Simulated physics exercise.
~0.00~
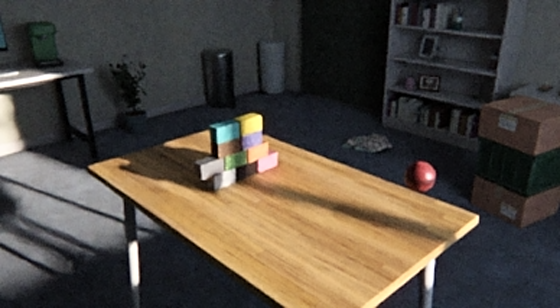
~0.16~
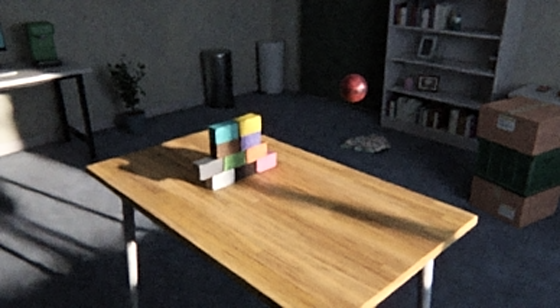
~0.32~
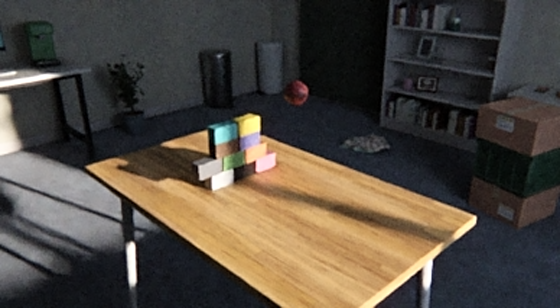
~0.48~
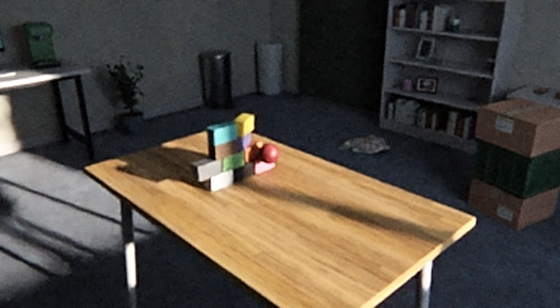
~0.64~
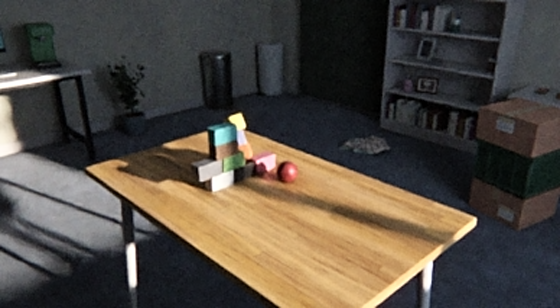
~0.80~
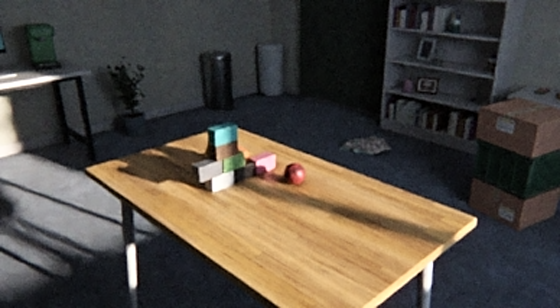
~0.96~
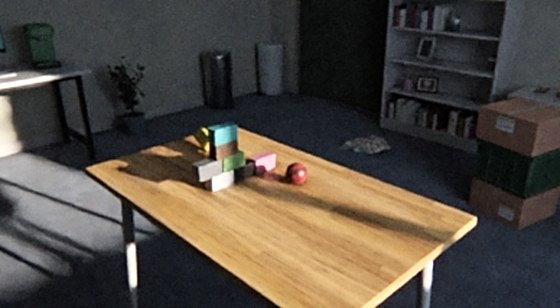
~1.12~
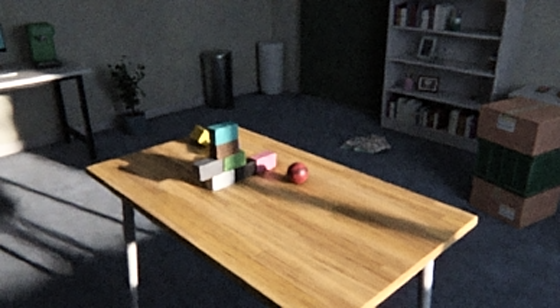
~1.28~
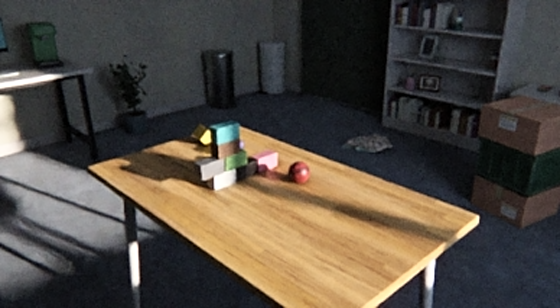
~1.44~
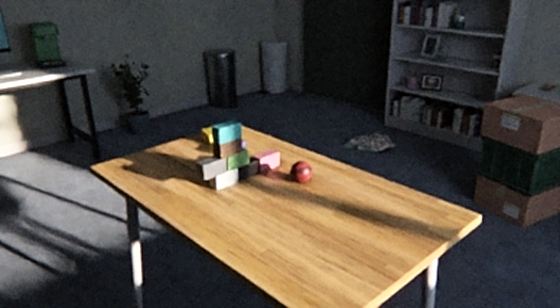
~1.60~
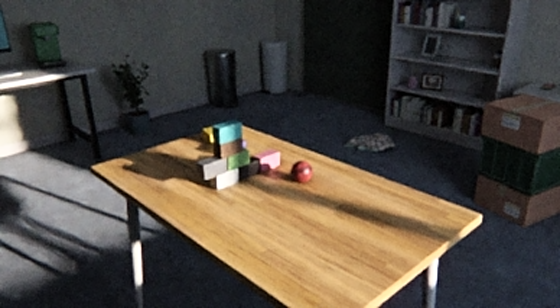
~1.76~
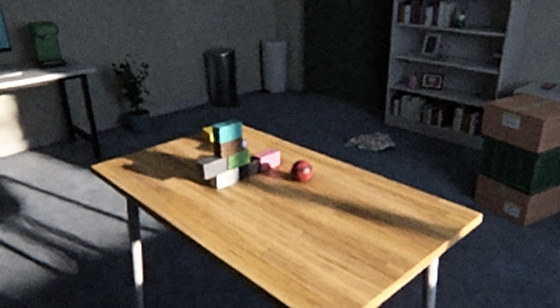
At the start, a small pile of colourful blocks stands on a wooden table in a dim room, while a red ball is in the air to the right. The ball rises and flies left, then drops into the right side of the pile. As it bounces back to the right, the yellow, purplish-blue and orange blocks tip left and fall behind the others. The yellow block comes to rest behind the pile, partly visible on the left, while the other two are lost from view. The turquoise block still sits on top, and the ball rests on the table.
